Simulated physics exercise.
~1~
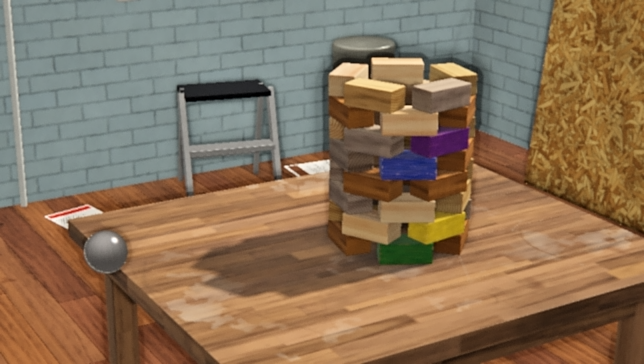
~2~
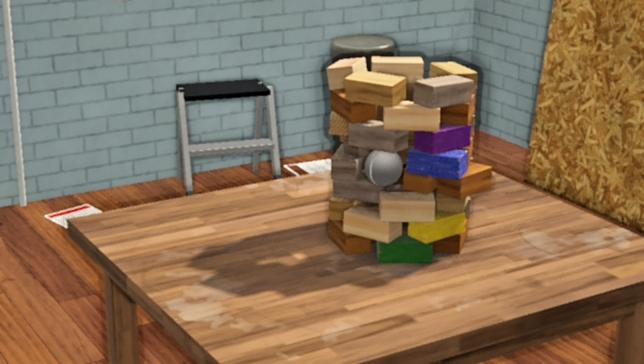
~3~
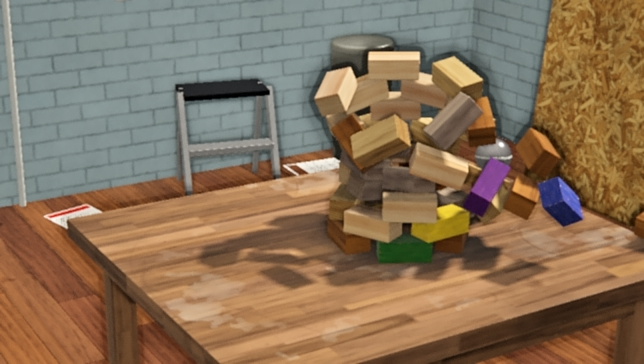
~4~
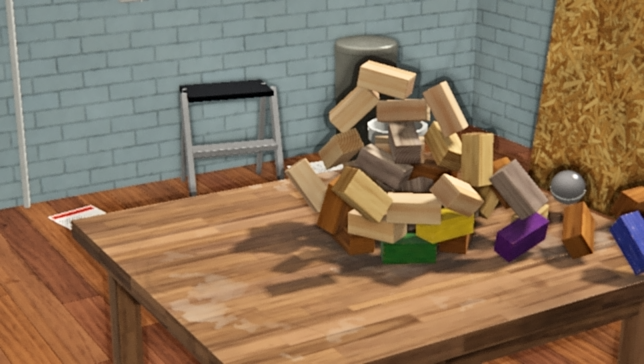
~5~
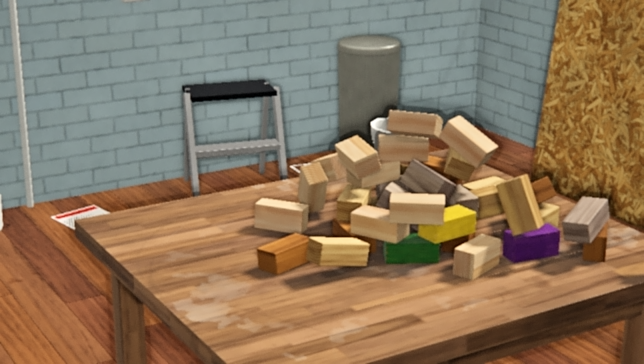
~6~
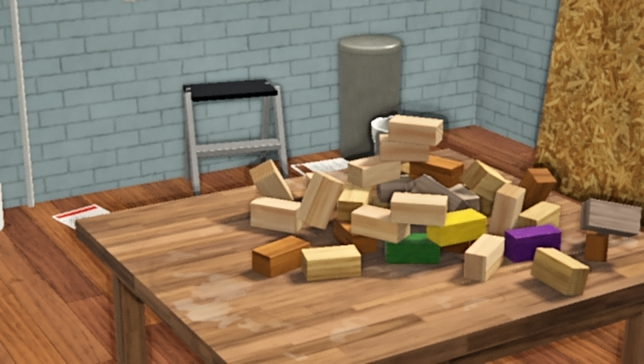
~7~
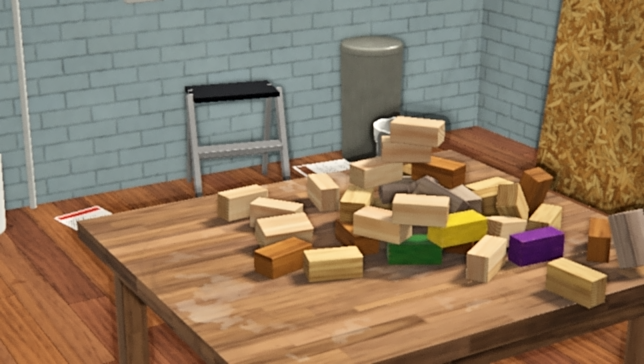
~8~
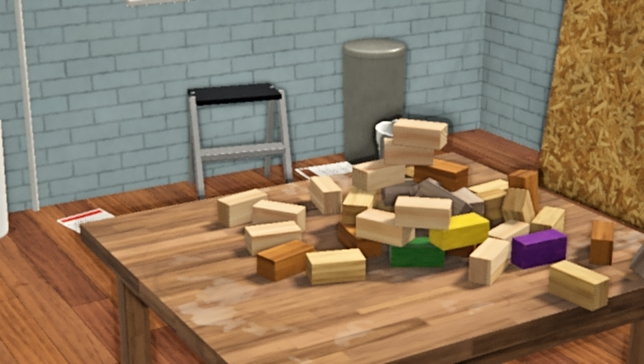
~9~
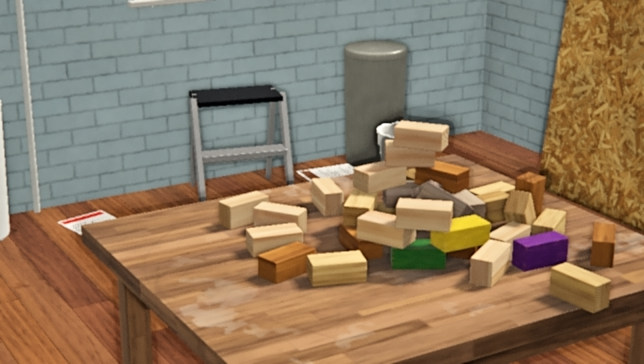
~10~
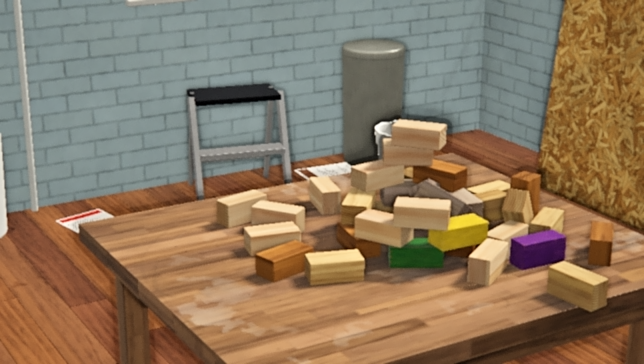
At first, a steel ball flies in from the left towards a round tower of loosely stacked wooden blocks on a table, a few of them blue, purple, yellow and green. It strikes the middle of the tower, pushing into the blocks there. The ball comes out on the right side, driving the blue and purple blocks outward as the upper rings sag and tilt. The remaining upper blocks cave in and tumble across the tabletop, while the ball and the blue block leave view. Finally, a low heap settles, with the purple block lying to the right and the yellow block still resting at its level above the unmoved green one.
